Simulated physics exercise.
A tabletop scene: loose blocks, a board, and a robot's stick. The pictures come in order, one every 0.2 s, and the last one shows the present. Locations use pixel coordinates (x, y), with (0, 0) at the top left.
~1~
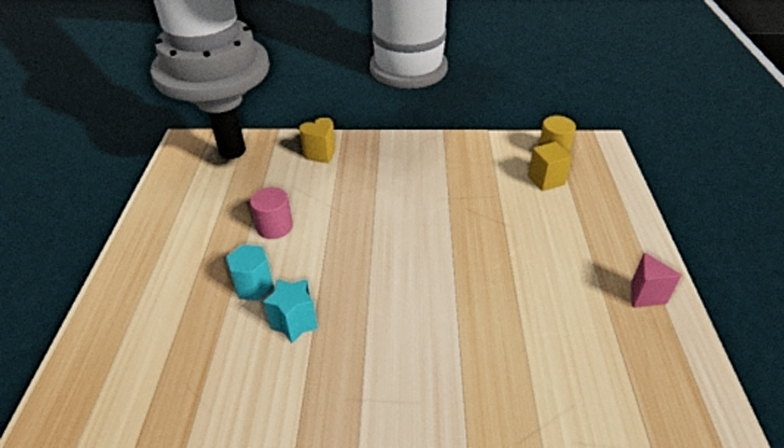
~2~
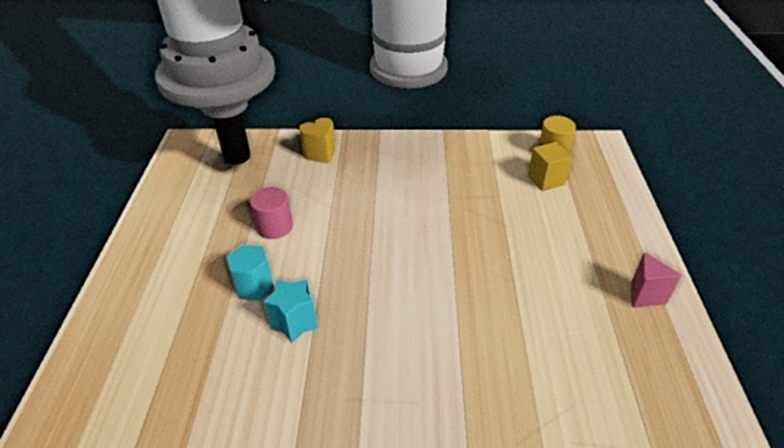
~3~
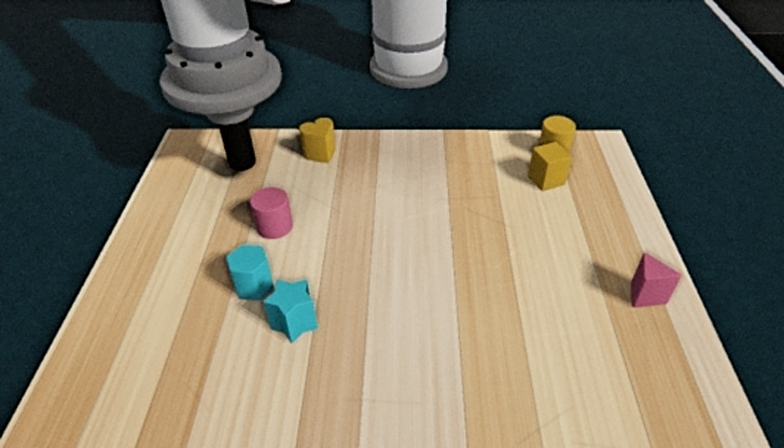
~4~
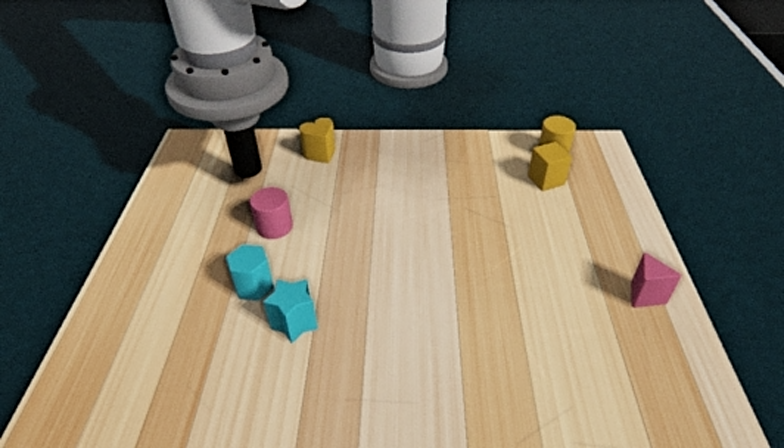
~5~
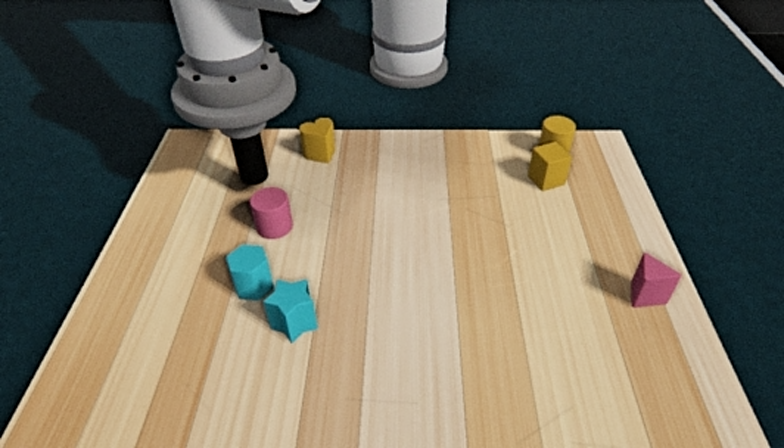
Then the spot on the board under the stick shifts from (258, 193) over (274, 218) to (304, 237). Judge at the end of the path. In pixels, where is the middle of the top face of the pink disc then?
I'd guess (288, 233).
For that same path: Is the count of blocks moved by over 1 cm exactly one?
That would be a yes.
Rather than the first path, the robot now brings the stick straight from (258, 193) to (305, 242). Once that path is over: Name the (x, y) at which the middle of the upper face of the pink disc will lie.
For the centre of its top, I'd go with (278, 235).
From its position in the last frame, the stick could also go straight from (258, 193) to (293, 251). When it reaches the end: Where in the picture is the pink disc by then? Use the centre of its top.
I expect it at (287, 248).
What follows on the original path. Halfway along, stick (271, 203); pink disc (275, 212).
At the end, stick (302, 222); turquoise hexagonal block not moved; pink disc (288, 233).
